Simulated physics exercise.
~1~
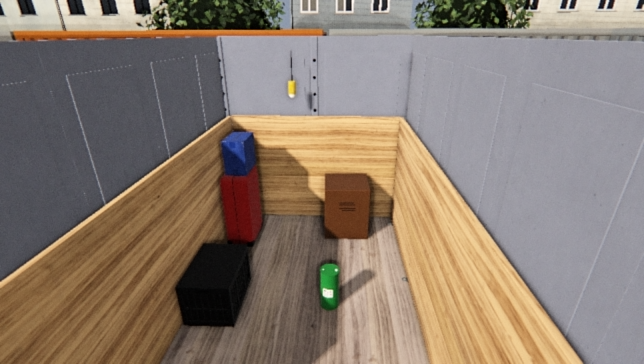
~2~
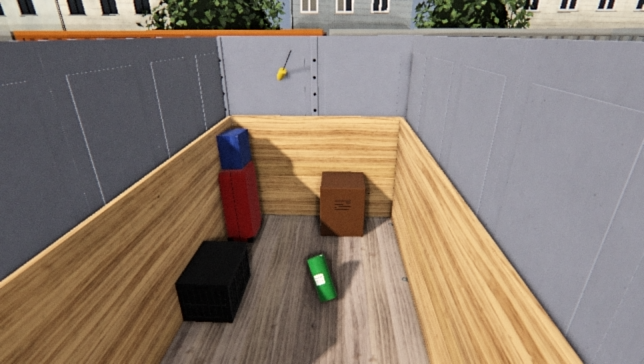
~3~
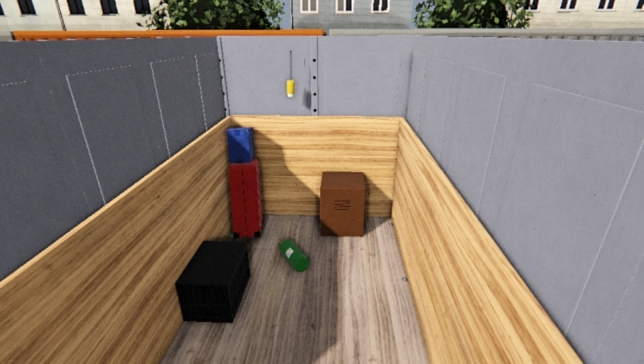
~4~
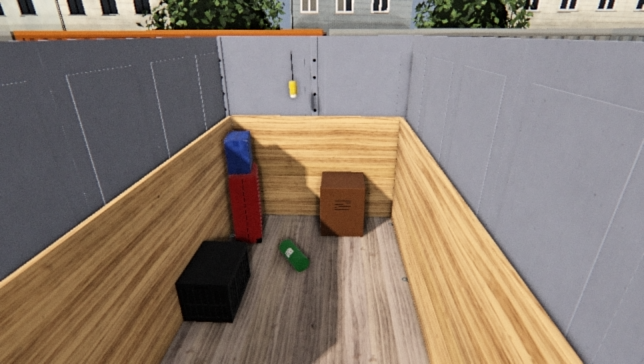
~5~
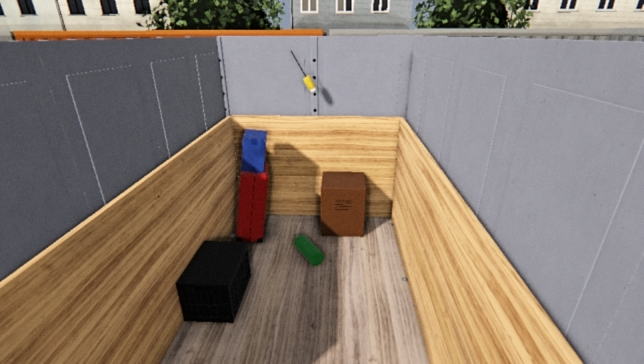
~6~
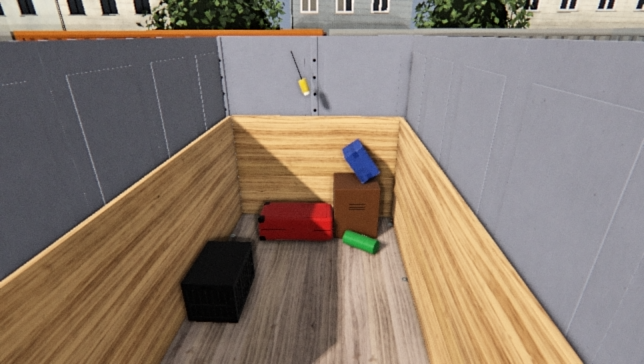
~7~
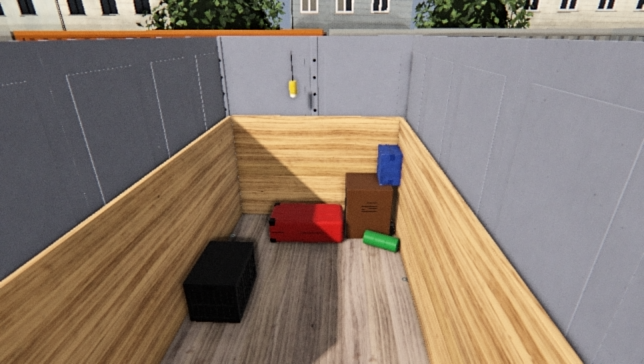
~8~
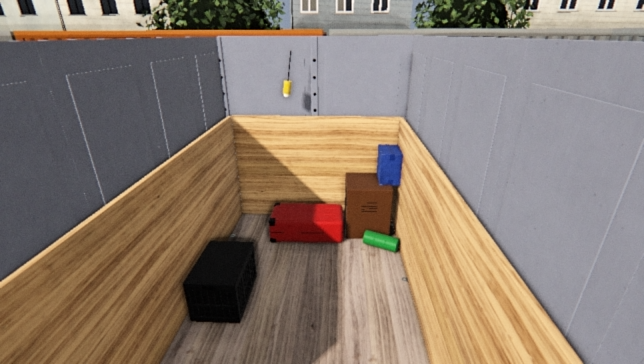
In the open-topped load bay of a van, a blue box sits on an upright red case at the left, with a black chest nearer, a brown box-shaped appliance by the front wall and a green canister standing on the floor. As the hanging yellow lamp swings left, the canister tips and ends up on its side, farther forward. The stacked pair wobbles and settles, then leans right as the lamp swings right. The case topples onto its side, and the blue box lands upside down on the appliance, while the canister moves right. All three shift slightly farther right with the appliance, then rest, the black chest still at the left.
